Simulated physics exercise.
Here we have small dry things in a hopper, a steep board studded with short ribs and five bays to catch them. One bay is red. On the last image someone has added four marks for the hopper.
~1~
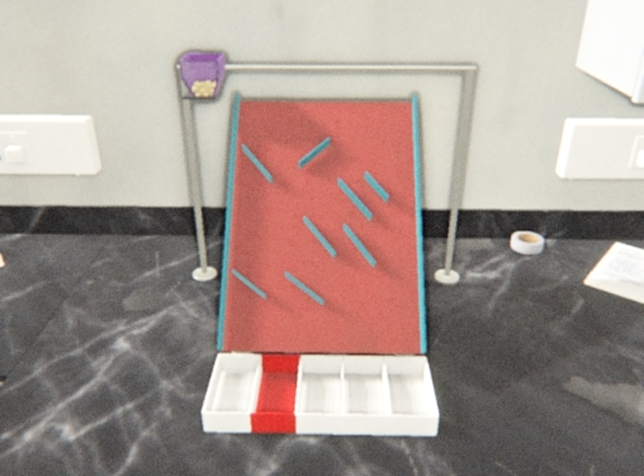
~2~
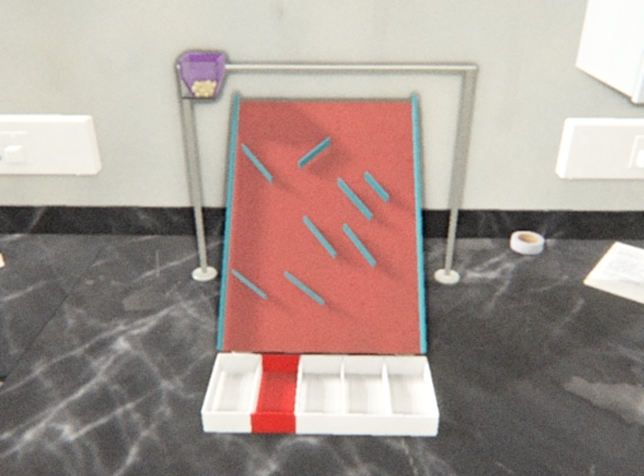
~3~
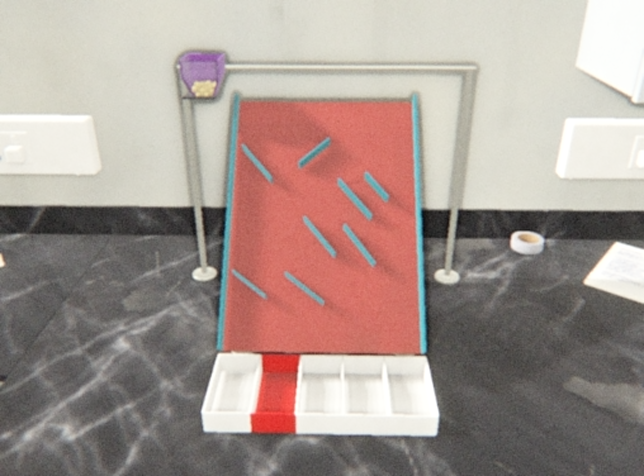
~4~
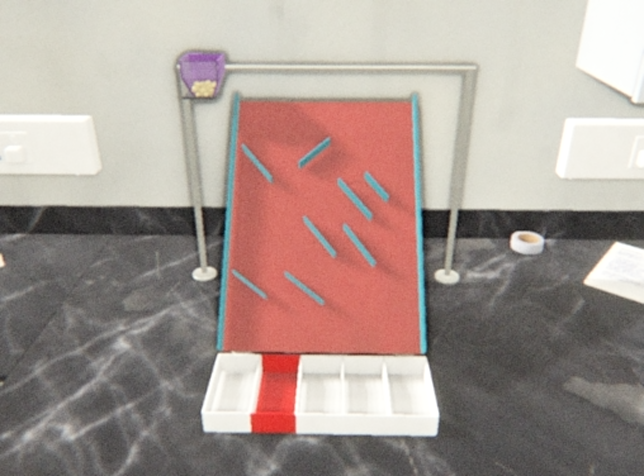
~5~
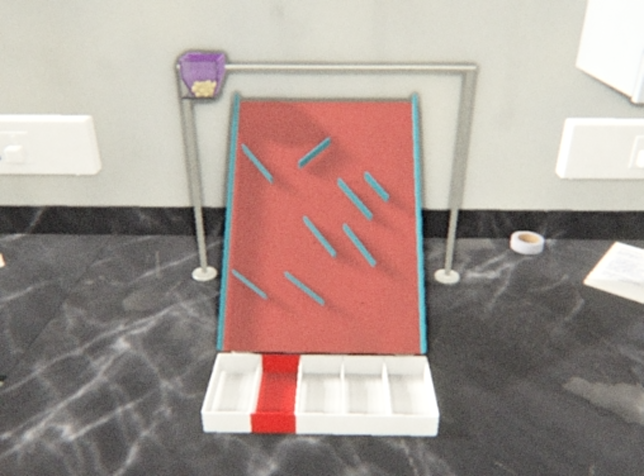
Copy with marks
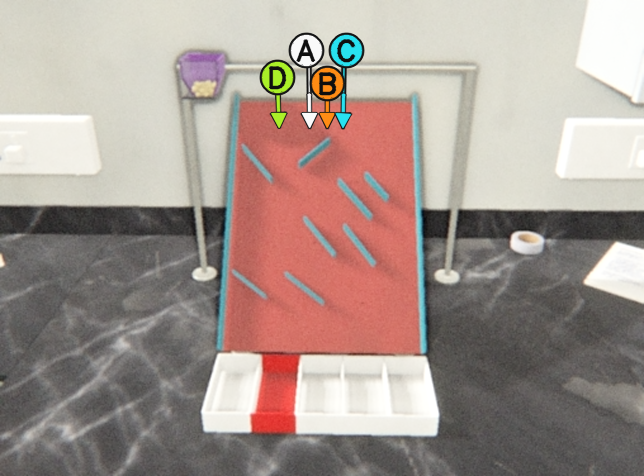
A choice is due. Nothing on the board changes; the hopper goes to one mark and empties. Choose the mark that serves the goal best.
A.
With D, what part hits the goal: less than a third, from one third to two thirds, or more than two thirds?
It is less than a third.
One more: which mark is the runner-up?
The answer is B.
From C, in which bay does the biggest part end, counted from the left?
The fifth from the left.
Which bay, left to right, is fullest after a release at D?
The fourth from the left.
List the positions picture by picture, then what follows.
In the first frame, hopper near (205, 86), soya beans, door shut.
In the second frame, ribs (242, 144) to (271, 178), (299, 162) to (330, 138), (339, 178) to (372, 216).
In the third frame, ribs (366, 172) to (388, 197), (304, 216) to (335, 254), (344, 224) to (375, 263).
In the fourth frame, ribs (232, 270) to (265, 296), (285, 272) to (323, 302).
In the fifth frame, red bay near (273, 421), number 2 of 5 from the left.
On the marked copy, mark A meets the board at (309, 122); mark B meets the board at (327, 122); mark C meets the board at (343, 122); mark D meets the board at (278, 122).
For mark A, close to half in the red bay, close to a third in other bays, only a few outside the box.
For mark B, close to a quarter in the red bay, close to two thirds in other bays, a small share outside the box.
For mark C, only a few in the red bay, the bulk in other bays, a small share outside the box.
For mark D, a small share in the red bay, the bulk in other bays, only a few outside the box.
